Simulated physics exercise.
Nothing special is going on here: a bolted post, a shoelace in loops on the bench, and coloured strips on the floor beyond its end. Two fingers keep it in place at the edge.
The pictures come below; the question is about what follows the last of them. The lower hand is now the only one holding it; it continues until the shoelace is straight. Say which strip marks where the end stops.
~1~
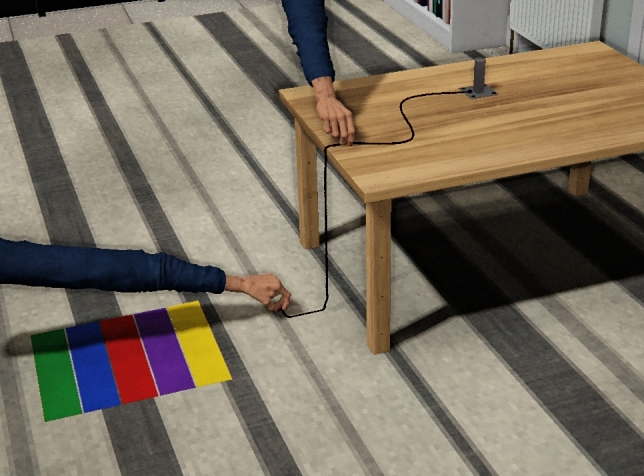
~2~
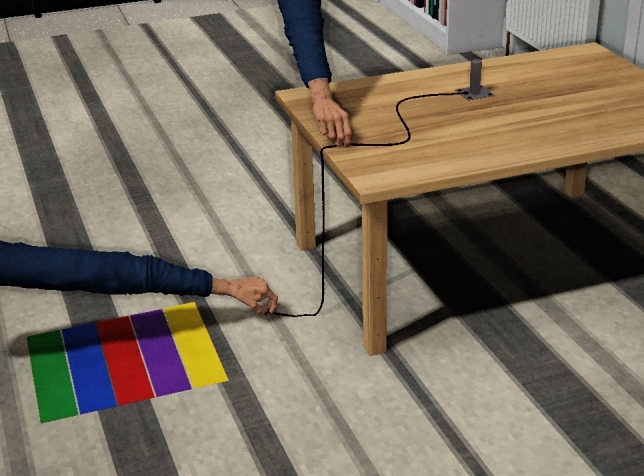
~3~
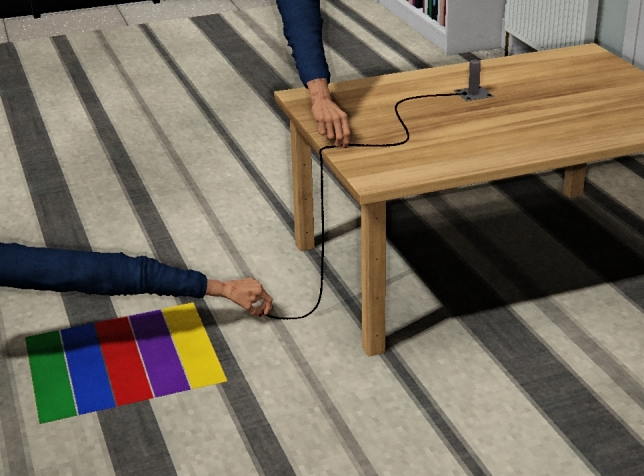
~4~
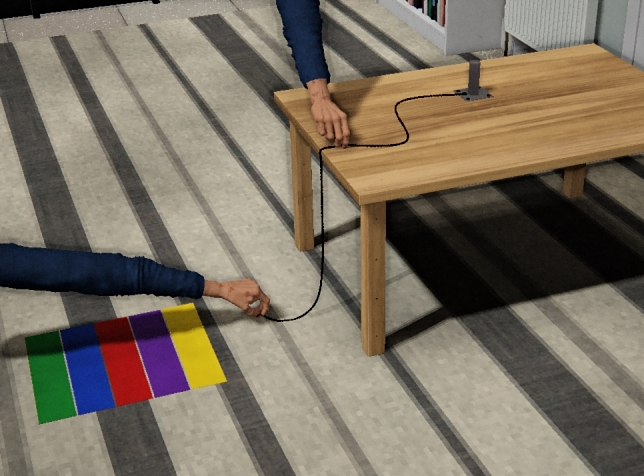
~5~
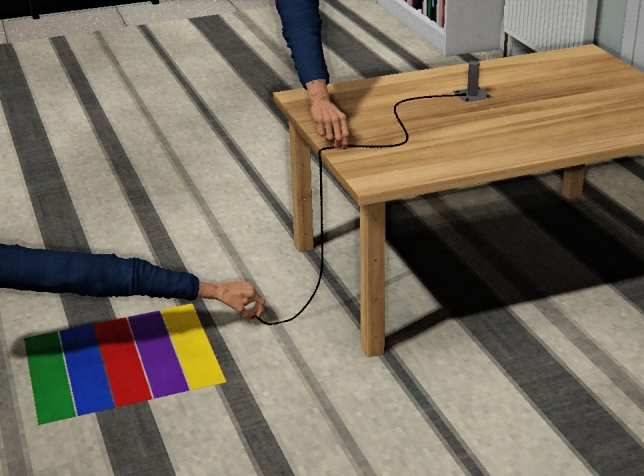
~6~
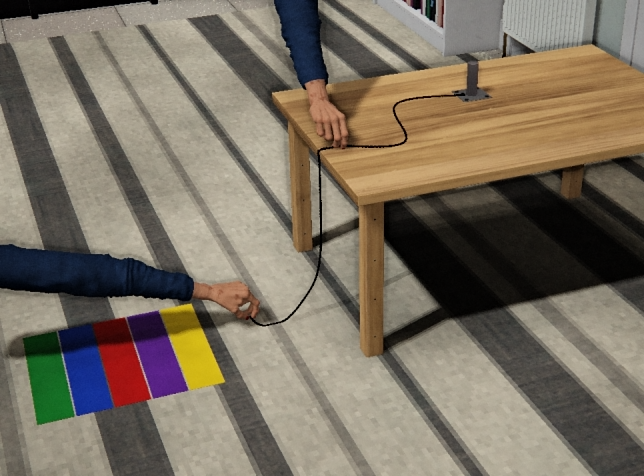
The blue strip marks it.
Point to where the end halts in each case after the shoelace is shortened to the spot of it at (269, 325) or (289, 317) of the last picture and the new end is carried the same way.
The pixels are close to (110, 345) for the first and (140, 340) for the second.
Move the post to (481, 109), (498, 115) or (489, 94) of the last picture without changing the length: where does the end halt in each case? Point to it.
Close to (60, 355), (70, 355) and (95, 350) in that order.
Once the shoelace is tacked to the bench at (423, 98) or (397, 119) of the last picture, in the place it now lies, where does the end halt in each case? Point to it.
First try near (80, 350), second near (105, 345).
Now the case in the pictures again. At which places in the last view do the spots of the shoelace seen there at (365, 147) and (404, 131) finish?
(291, 157), then (347, 128).
A little later, end near (142, 339); over purple.
Next, end near (100, 348); over red.
When it is tight, end near (75, 353); over blue. It gets as far as the blue strip.
